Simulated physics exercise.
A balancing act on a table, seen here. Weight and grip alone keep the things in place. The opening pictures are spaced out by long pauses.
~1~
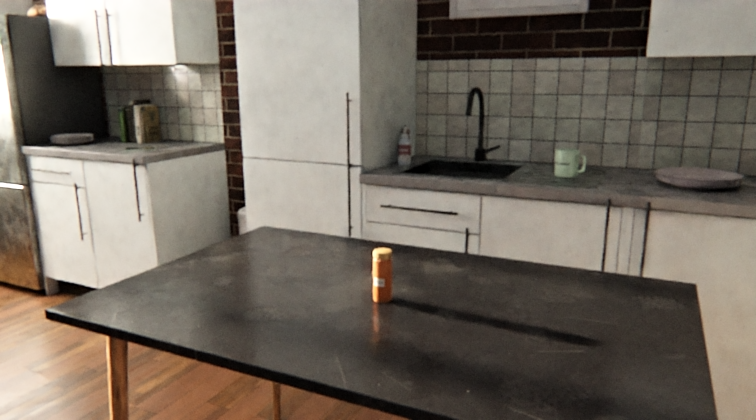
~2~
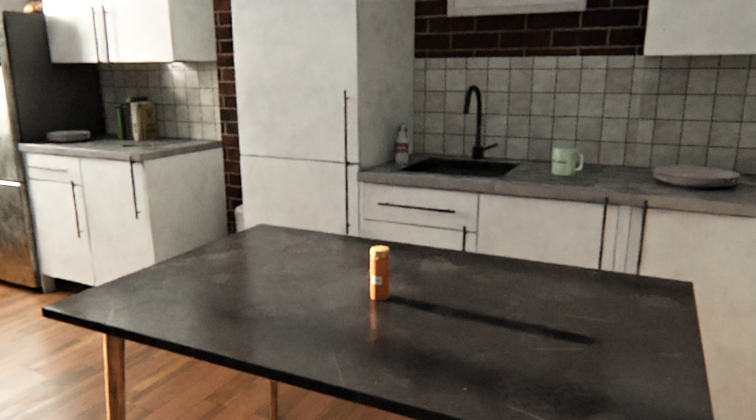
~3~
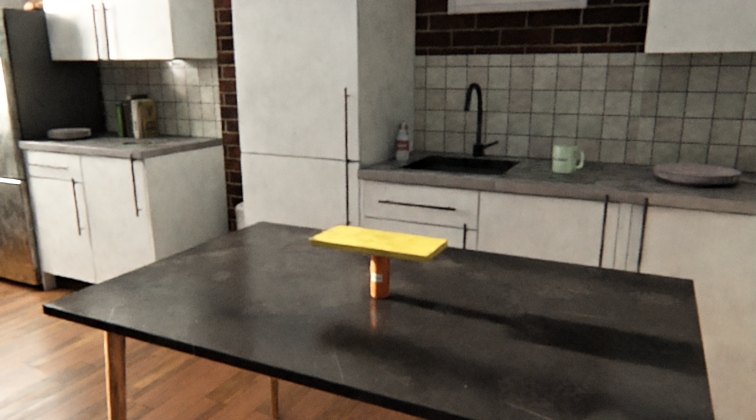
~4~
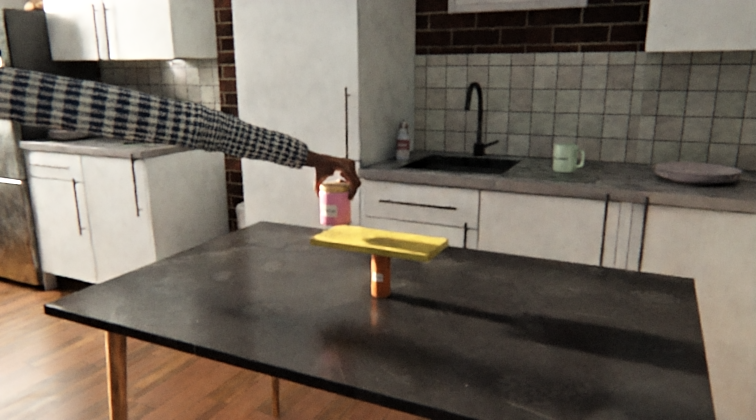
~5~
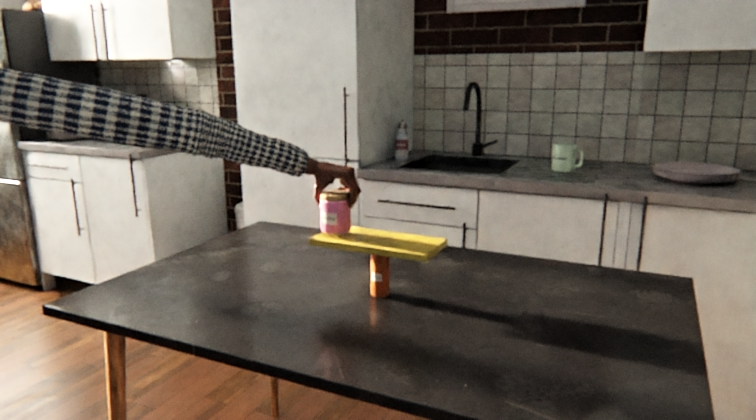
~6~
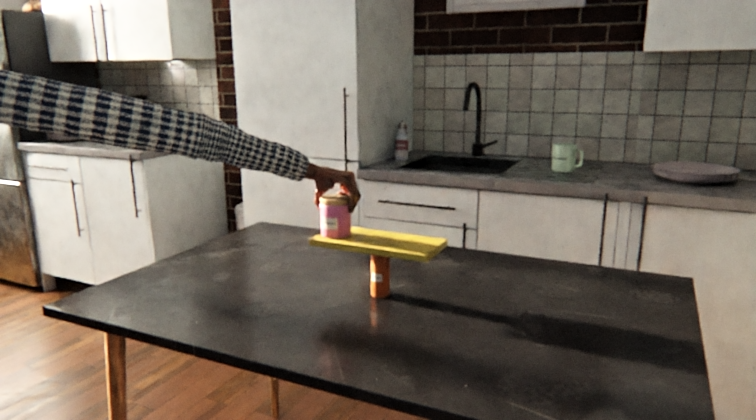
A hand in a checkered sleeve reached in from the left and lowered a pink jar onto the left end of a yellow board, which had appeared atop an orange shaker on the dark table.
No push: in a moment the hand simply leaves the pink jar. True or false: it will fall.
True.
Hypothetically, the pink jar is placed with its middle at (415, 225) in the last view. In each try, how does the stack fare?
Well, it crumbles then.
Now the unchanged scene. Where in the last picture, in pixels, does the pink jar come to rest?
Roughly pixel (294, 270) in the last picture.
Then, 0.40 s past the last view, pink jar now fallen; yellow board rocked 60° from its first pose.
Then, 0.70 s past the last view, orange shaker and yellow board now fallen.
Finally, fallen, orange shaker, pink jar and yellow board. Final places as the last picture's camera would see them, pink jar near (294, 270). The stack comes apart.
